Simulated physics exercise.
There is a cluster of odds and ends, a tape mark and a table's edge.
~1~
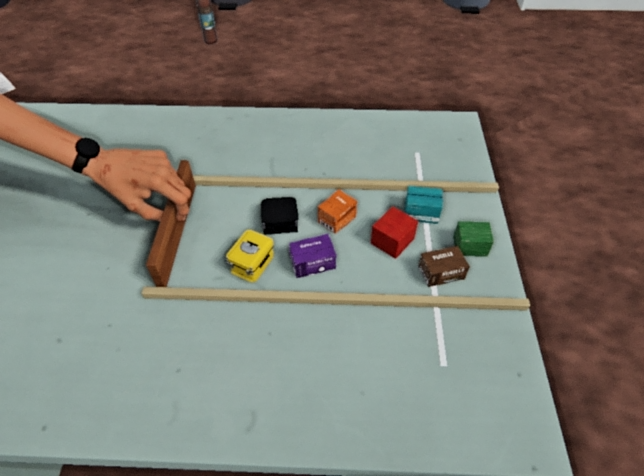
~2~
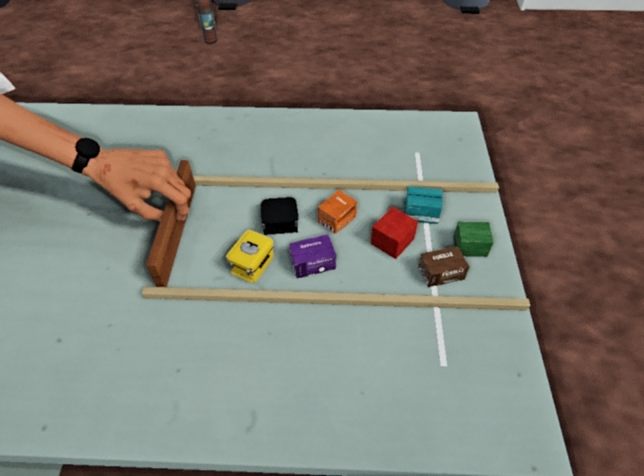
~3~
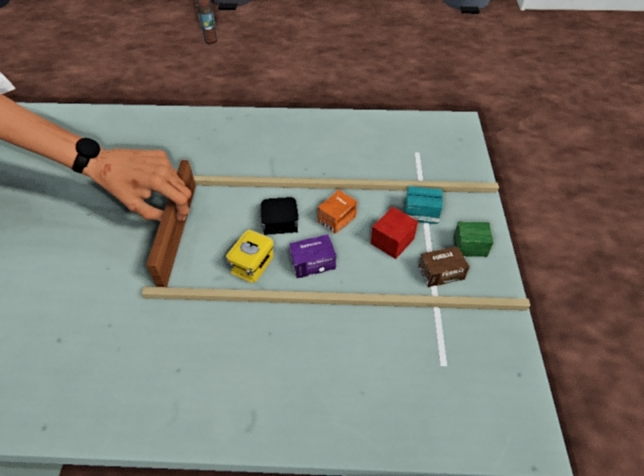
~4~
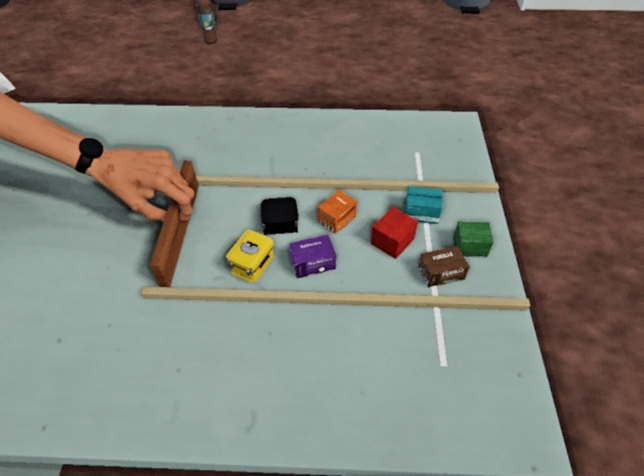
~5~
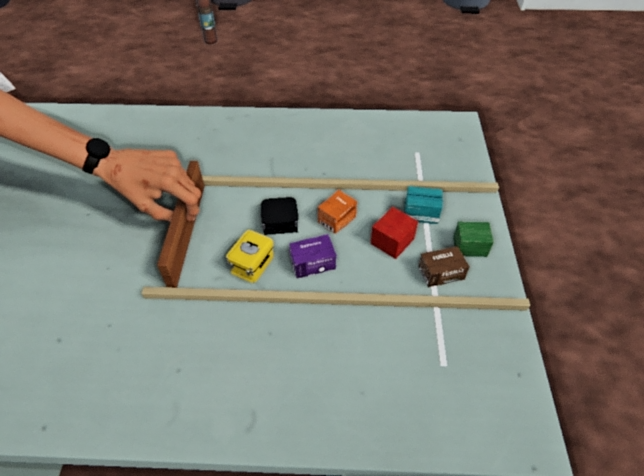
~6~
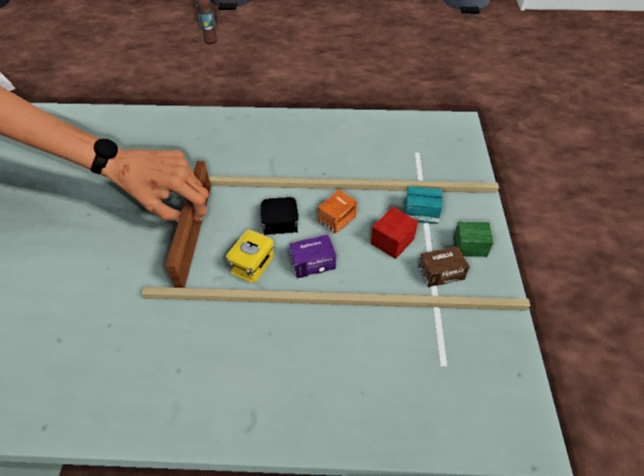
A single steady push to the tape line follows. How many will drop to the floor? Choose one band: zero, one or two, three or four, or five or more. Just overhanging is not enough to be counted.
One or two.
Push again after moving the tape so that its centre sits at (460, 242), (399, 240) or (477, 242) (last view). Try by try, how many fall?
Respectively, 3, 0 and 6.
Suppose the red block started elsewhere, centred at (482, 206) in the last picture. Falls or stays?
I reckon it falls away.
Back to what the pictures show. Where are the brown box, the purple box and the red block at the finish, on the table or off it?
Brown box: Falls off; purple box: Stays; red block: Stays.
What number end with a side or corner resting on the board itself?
Contact count: 2.
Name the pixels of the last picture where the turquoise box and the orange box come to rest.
You'll find the first one at (502, 202) and the second at (472, 203).
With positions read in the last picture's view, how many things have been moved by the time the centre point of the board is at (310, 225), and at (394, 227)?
4 at one spot and 8 at the other.
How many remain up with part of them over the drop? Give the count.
2 is the number.
A little later, none off yet; green block at rest near (473, 239); brown box at rest near (443, 267); turquoise box at rest near (423, 205).
When it is over, the number that fall off is one or two; down, brown box.
